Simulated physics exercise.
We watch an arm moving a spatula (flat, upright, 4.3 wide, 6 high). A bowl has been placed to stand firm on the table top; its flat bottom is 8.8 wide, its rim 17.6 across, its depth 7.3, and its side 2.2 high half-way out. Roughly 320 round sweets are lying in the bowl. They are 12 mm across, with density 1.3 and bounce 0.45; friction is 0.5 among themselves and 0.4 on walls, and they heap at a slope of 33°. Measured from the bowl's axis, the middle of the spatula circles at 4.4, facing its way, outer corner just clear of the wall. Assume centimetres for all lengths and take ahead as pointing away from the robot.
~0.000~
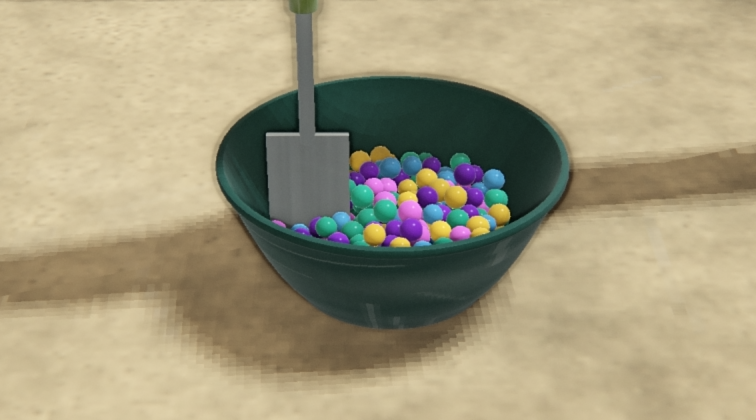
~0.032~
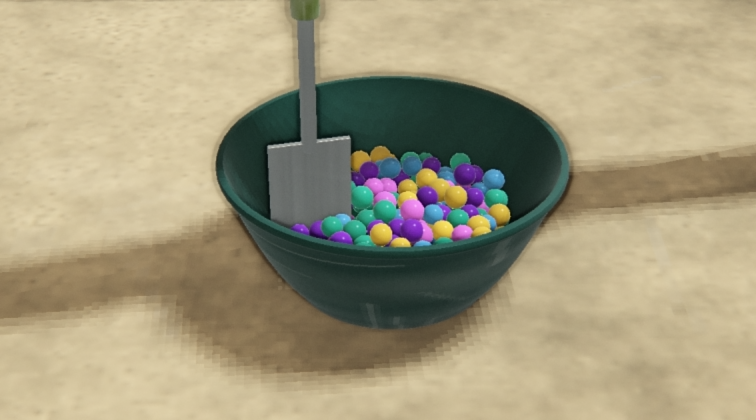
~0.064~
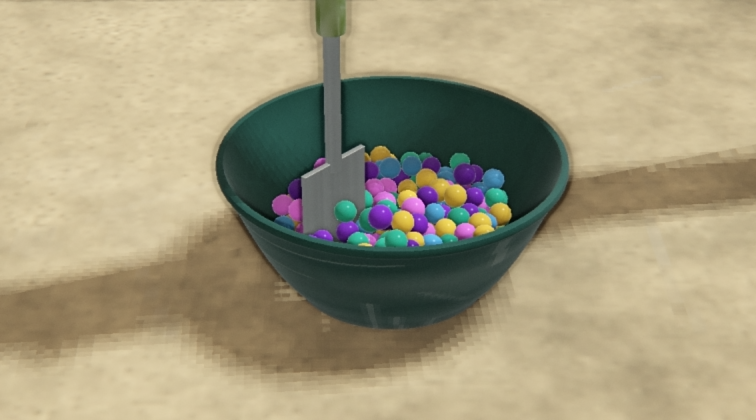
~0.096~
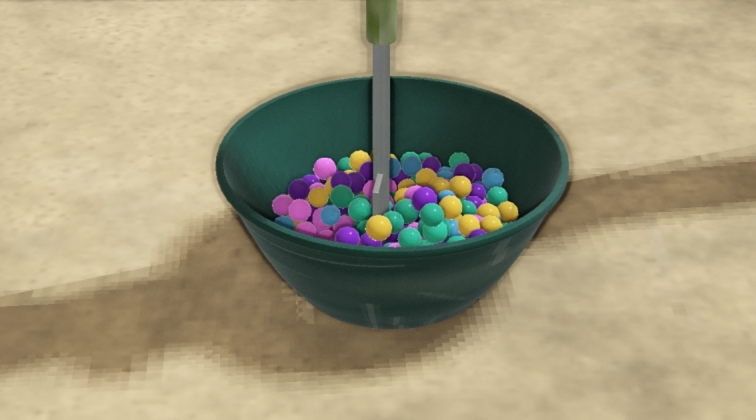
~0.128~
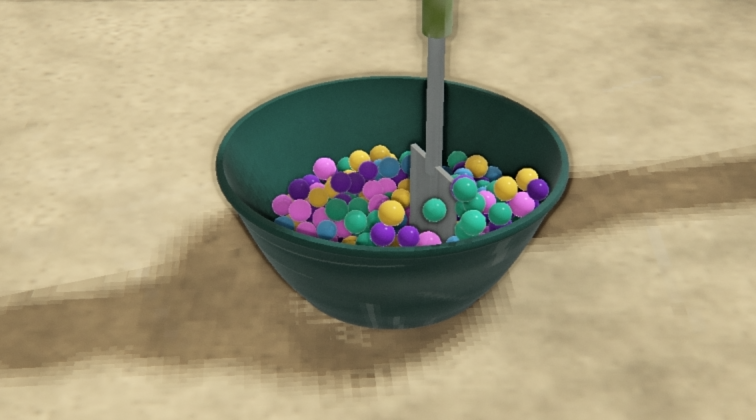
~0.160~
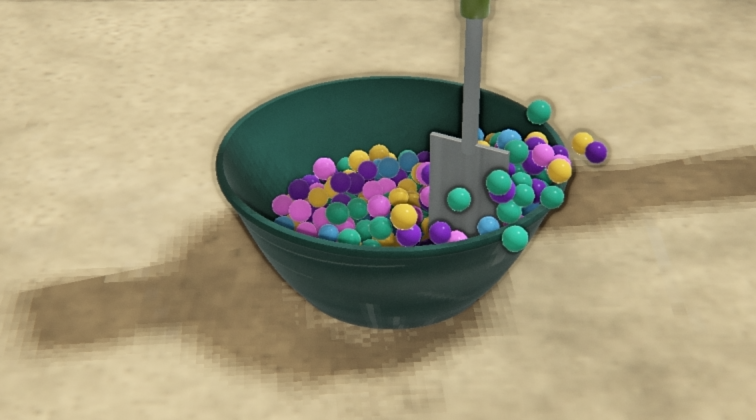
A spatula sweeps rightward through colourful balls in a green bowl, pushing some over the rim.
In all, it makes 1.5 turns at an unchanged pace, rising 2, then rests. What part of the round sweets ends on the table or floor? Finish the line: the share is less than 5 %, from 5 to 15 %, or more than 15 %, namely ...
The share is more than 15 %.
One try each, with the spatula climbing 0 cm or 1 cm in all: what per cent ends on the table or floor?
Near 40 in a hundred, then 40 in a hundred.
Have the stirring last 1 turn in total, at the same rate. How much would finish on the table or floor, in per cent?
About 20 per cent.
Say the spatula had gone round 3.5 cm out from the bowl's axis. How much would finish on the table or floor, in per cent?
It would be close to 30 per cent then.
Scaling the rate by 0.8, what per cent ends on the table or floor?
Close to 20 in a hundred.
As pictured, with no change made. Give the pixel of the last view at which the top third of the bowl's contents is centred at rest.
Estimated centre: (411, 226).
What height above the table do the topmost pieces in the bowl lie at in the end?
Roughly 6.0 centimetres.
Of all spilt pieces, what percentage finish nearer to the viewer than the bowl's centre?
It comes out near 30 percent.
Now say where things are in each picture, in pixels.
In the first picture, spatula neck at (307, 108), 0° round; upper third of the load around (395, 210), from x 275 to 510, top at y 155; 319 in the bowl.
In the second picture, spatula neck at (308, 116), 14° round; upper third of the load around (394, 213), from x 275 to 510, top at y 155.
In the third picture, spatula neck at (333, 134), 47° round; upper third of the load around (400, 218), from x 285 to 510, top at y 155.
In the fourth picture, spatula neck at (381, 143), 82° round; upper third of the load around (419, 216), from x 285 to 515, top at y 155.
In the fifth picture, spatula neck at (434, 136), 117° round; upper third of the load around (457, 204), from x 285 to 540, top at y 155; 317 in the bowl, 2 in flight or on the tool.
In the sixth picture, spatula neck at (471, 116), 151° round; upper third of the load around (486, 183), from x 285 to 595, top at y 110; 310 in the bowl, 9 in flight or on the tool.
By 0.30 s, 298° round, highest piece 13 above the table; 269 in the bowl, 13 on the table or floor, 37 in flight or on the tool.
By 0.43 s, 85° round, highest piece 10 above the table; 248 in the bowl, 50 on the table or floor, 21 in flight or on the tool.
By 0.70 s, 180° round, highest piece 7 above the table; 241 in the bowl, 77 on the table or floor, 1 in flight or on the tool.
By 1.40 s, 180° round, highest piece 6 above the table; 241 in the bowl, 78 on the table or floor.
Final count, 241 in the bowl, 78 on the table or floor. That is 24 % on the table or floor.
